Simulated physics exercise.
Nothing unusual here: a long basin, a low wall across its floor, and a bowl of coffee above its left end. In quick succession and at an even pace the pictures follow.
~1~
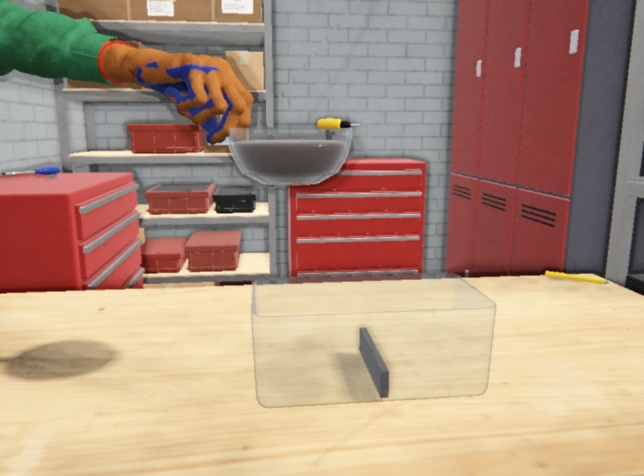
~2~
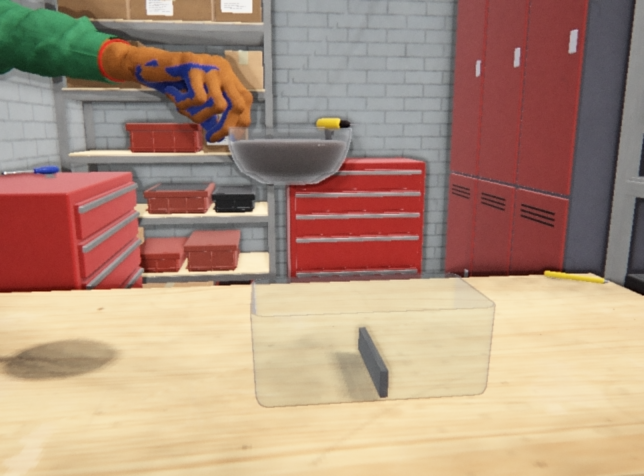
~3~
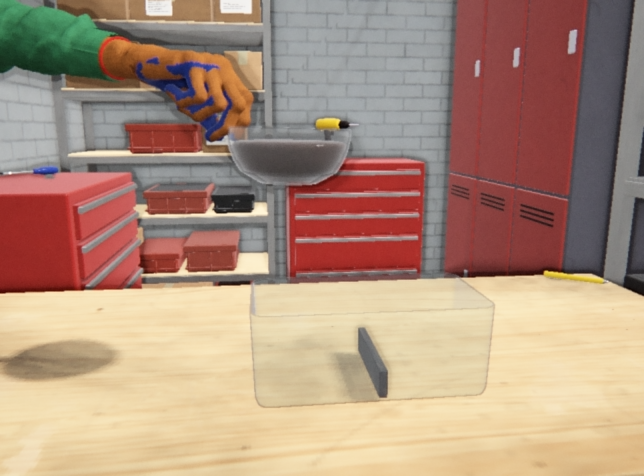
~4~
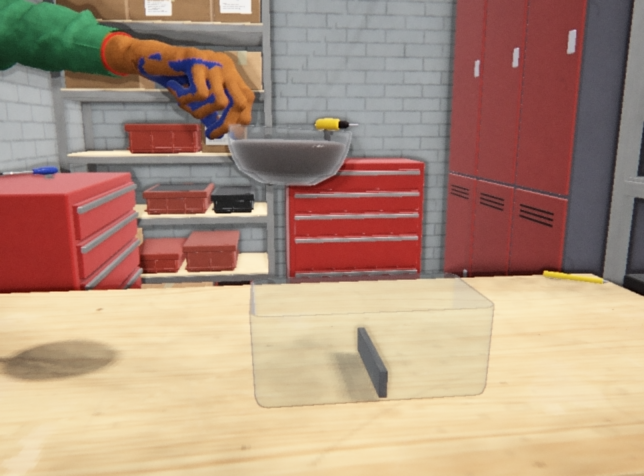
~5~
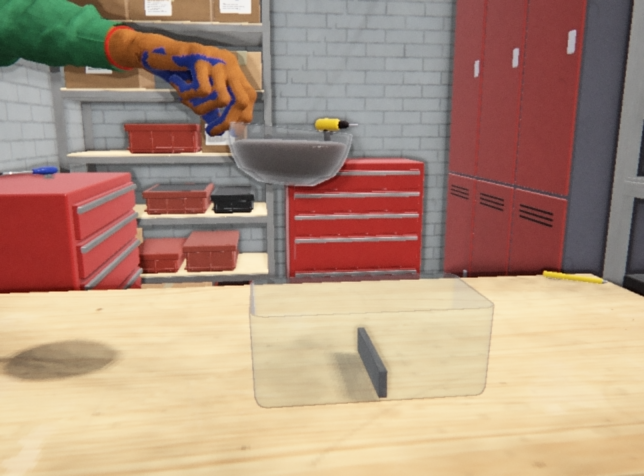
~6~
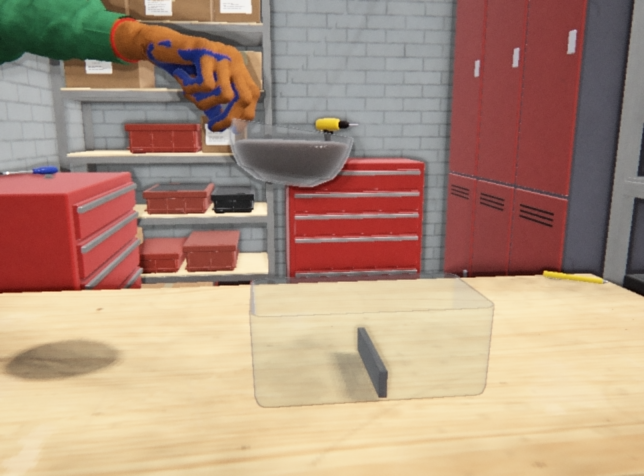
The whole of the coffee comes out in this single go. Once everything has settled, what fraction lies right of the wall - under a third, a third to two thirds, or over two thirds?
Well, the amount right of the wall passes two thirds.
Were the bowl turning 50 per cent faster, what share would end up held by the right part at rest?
Close to 75 in a hundred.
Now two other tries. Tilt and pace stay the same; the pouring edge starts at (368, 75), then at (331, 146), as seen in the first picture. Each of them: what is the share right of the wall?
Start one gives some 90 %, start two some 65 %.
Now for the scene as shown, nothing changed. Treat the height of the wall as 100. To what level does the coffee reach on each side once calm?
The left part 10 per cent, the right part 60.
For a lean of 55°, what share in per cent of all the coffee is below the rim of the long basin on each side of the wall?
Left side around 0 per cent; right side around 10 per cent.
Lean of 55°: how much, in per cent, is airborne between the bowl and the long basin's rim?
Something close to 35 percent of it.
A moment on, the bowl is tipped part way and 55 per cent is still to pour, 1 is left of the wall and 8 right of it.
Next, the bowl is tipped on its side and 6 per cent is still to pour, 6 is left of the wall and 74 right of it.
Then the bowl is tipped on its side and 0 per cent is still to pour, 18 is left of the wall and 81 right of it.
Later the bowl is tipped on its side and 0 per cent is still to pour, 18 is left of the wall and 81 right of it.
Finally, 18 per cent lies left of the wall, 81 right of it and 1 outside.
